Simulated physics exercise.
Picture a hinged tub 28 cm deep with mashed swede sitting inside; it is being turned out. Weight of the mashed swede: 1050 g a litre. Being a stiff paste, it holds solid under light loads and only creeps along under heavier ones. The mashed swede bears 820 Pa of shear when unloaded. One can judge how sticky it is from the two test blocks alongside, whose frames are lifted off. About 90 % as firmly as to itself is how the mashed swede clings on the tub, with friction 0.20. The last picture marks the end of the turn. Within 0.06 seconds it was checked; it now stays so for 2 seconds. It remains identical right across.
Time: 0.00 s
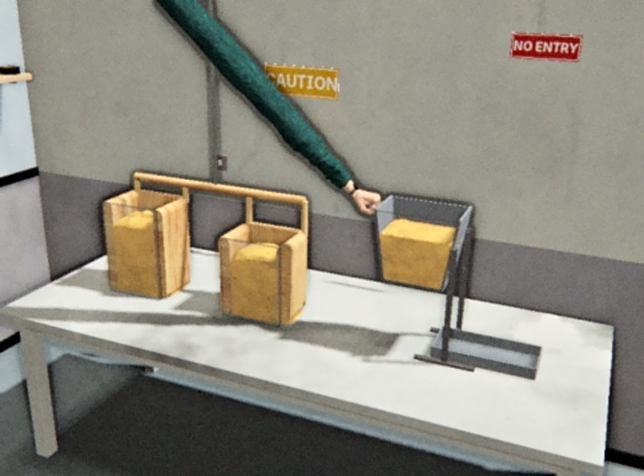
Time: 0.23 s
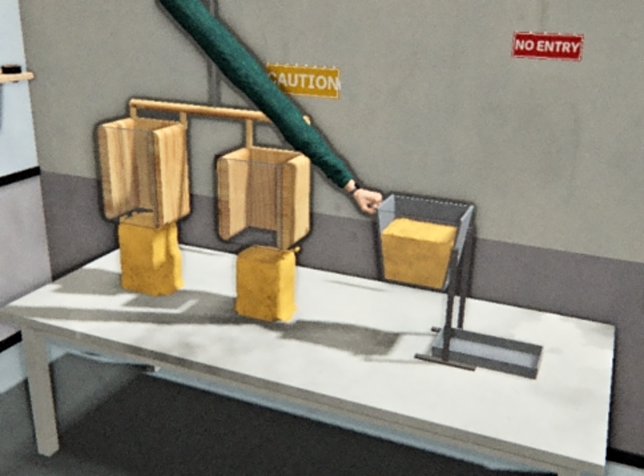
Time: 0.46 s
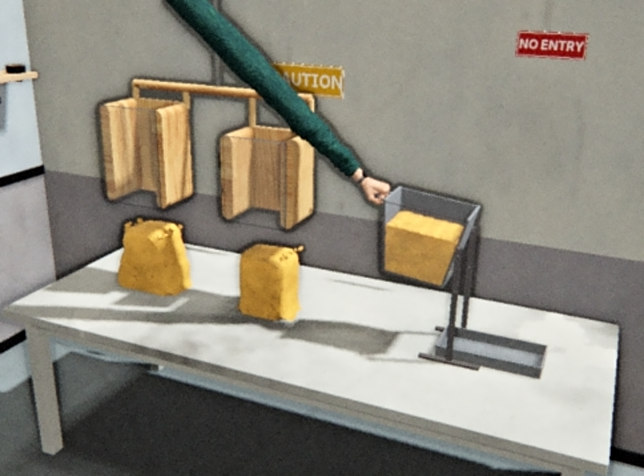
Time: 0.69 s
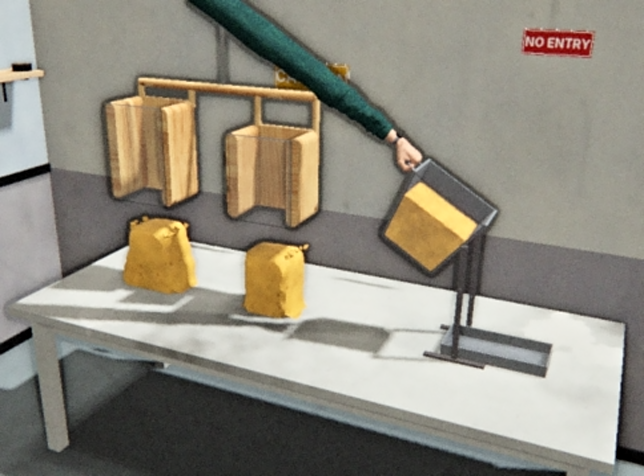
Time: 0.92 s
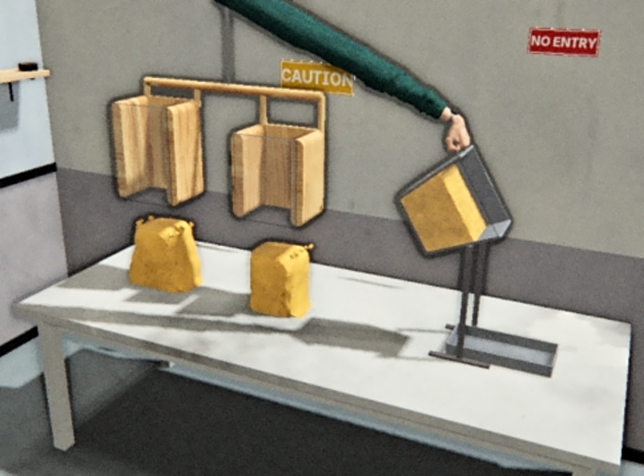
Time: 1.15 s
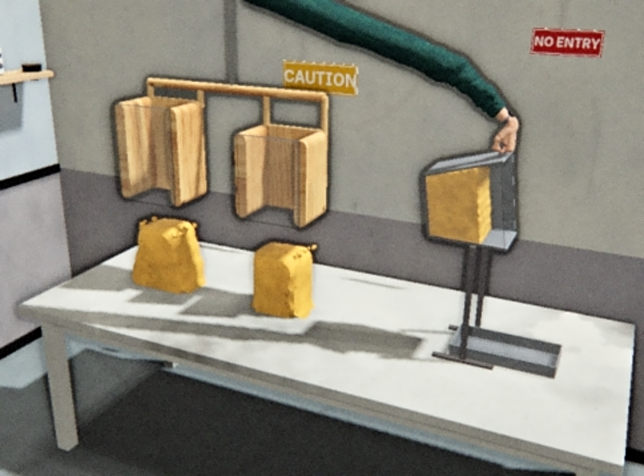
At the start, a green-sleeved arm grips an upright tub of yellow mash, right of two yellow blocks in wooden casings. The joined casings lift clear and the left block sags slightly more than the right, then the hand swings the tub rightward nearly onto its side, the mash still inside.
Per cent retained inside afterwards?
Retained: About 100 %.
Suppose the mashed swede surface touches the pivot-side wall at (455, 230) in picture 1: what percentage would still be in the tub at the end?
Around 100 per cent.
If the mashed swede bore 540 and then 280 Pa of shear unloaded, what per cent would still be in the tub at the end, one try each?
Respectively, close to 100 % and close to 55 %.
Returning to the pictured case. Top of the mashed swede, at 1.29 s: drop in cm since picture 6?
Around 0 cm below its level in the last picture.
After 1.29 s, the tub is at 82 degrees and holds 100 %.
After 1.46 s, the tub is at 82 degrees and holds 100 %.
After 1.63 s, the tub is at 82 degrees and holds 100 %.
After 1.80 s, the tub is at 82 degrees and holds 100 %.
After 3.15 s, at the end, the tub is at 82 degrees and holds 100 %.
